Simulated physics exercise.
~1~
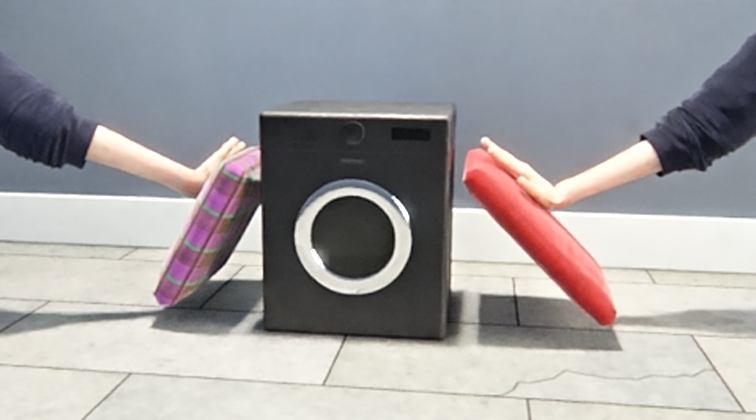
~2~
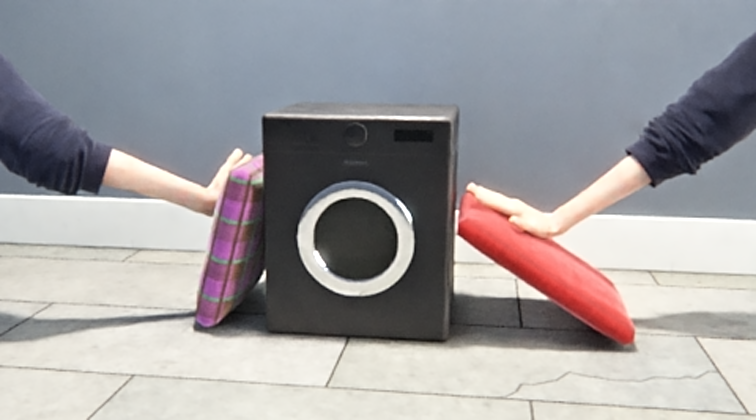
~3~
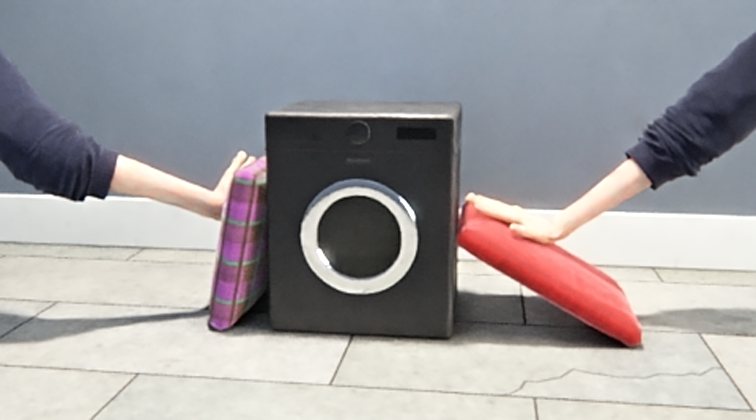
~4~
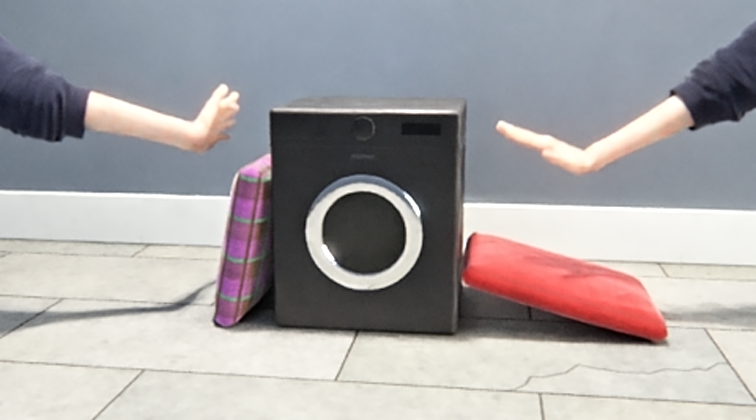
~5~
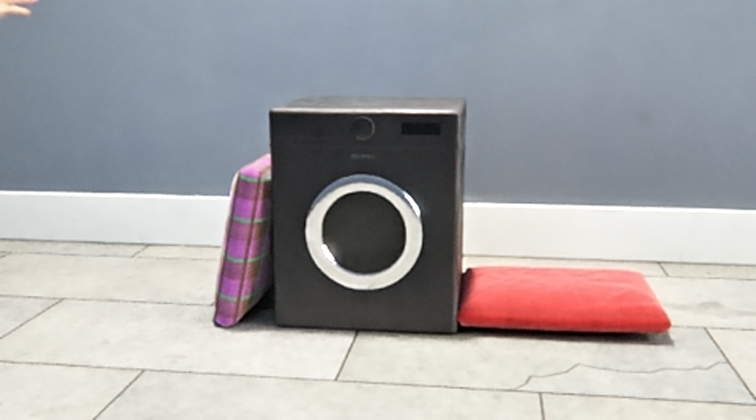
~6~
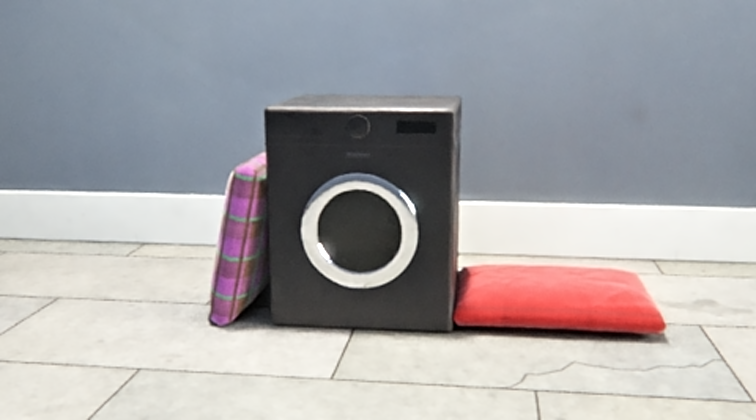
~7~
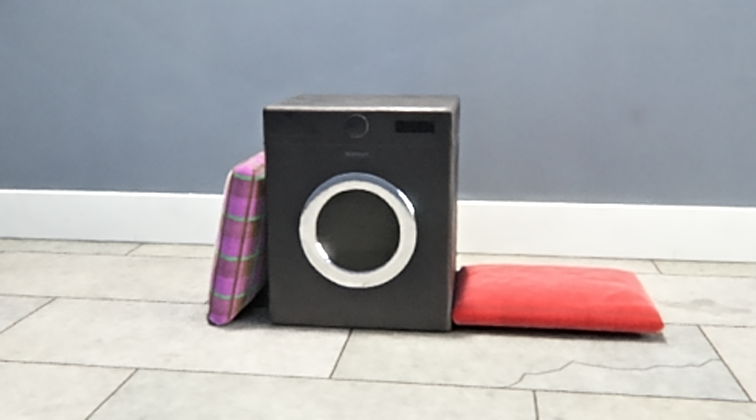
At first, two hands hold a checked cushion against the left side of a black machine with a round door and a red pillow against its right side, both tilted on the tiled floor. The hands shift them, bringing the cushion more upright while the pillow's lower edge slides outward to the right. Then both hands let go and draw back, and the cushion stays leaning as the pillow slips down the machine's side. The pillow drops flat onto the floor. In the end, the cushion is still propped up and the pillow lies flat beside the machine.
